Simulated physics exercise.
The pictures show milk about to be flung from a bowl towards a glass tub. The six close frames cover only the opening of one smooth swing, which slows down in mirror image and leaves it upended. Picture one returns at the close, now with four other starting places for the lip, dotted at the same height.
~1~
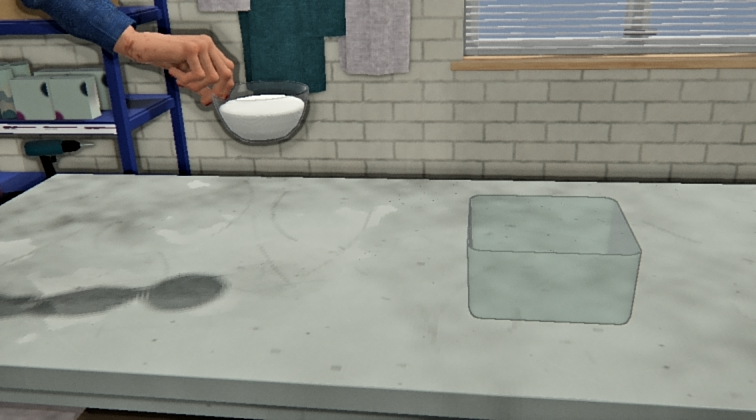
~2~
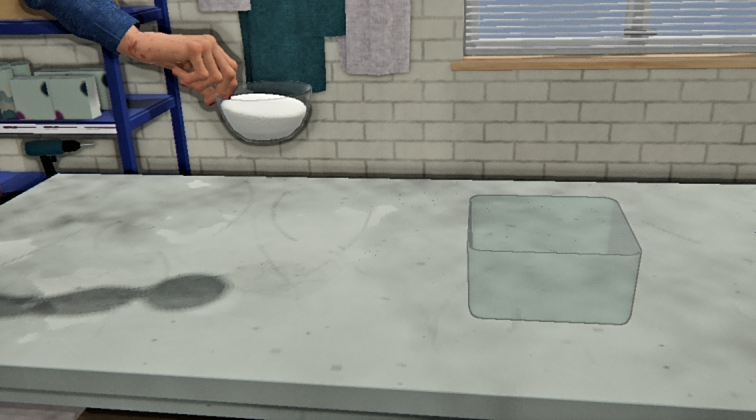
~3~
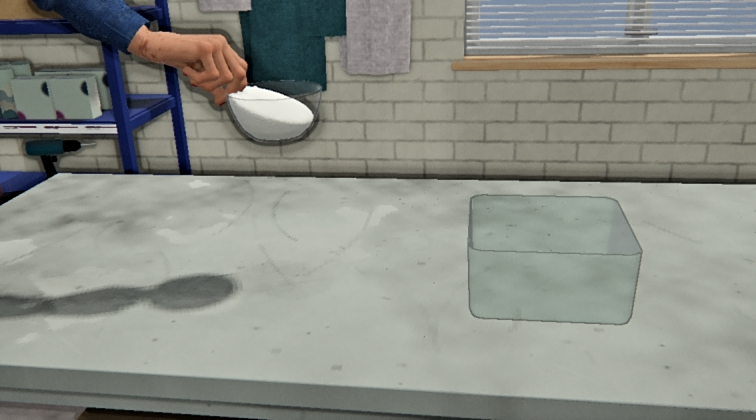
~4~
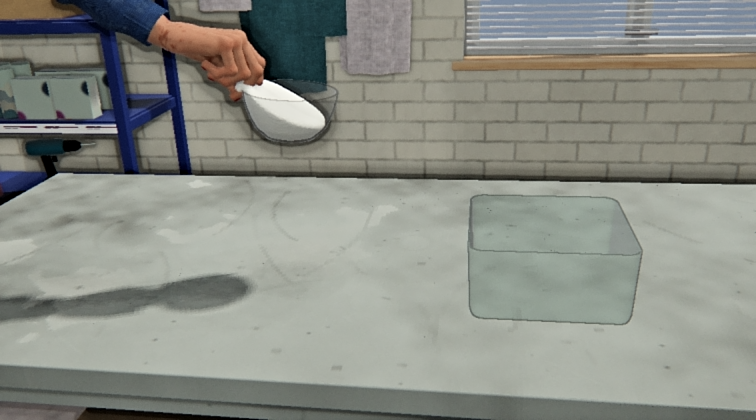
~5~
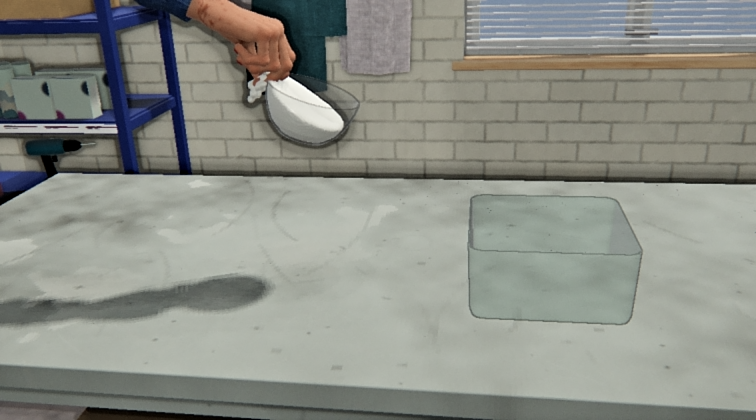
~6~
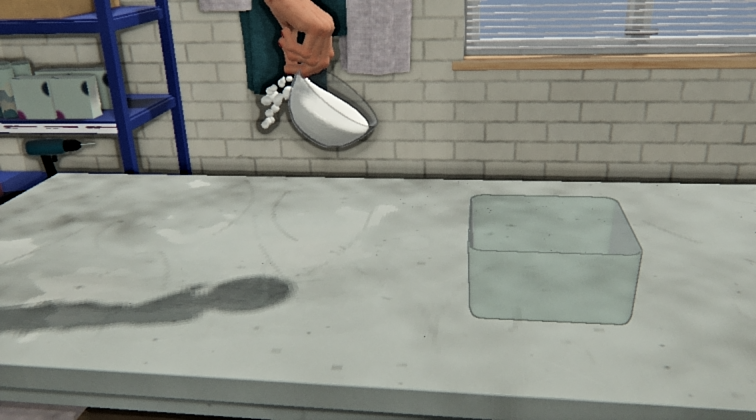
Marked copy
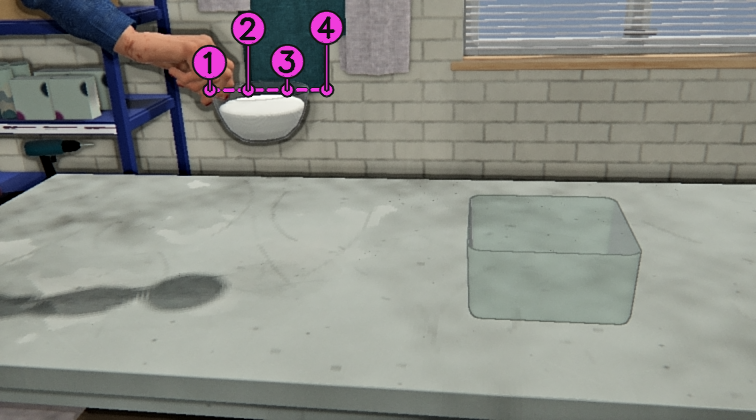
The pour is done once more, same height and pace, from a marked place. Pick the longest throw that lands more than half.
Choose 4.
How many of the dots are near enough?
One of them.
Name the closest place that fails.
Place 3.
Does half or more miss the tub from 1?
Yes, it does.
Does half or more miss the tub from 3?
Yes, it does.
On the marked copy, 1 at (209, 90); 2 at (248, 90); 3 at (287, 89); 4 at (326, 89).
If 1 is chosen, about 0 % lands in the tub, 100 % falls short.
If 2 is chosen, about 0 % lands in the tub, 98 % falls short.
If 3 is chosen, about 27 % lands in the tub, 69 % falls short and 4 % goes beside or beyond.
If 4 is chosen, about 66 % lands in the tub, 18 % falls short and 16 % goes beside or beyond.
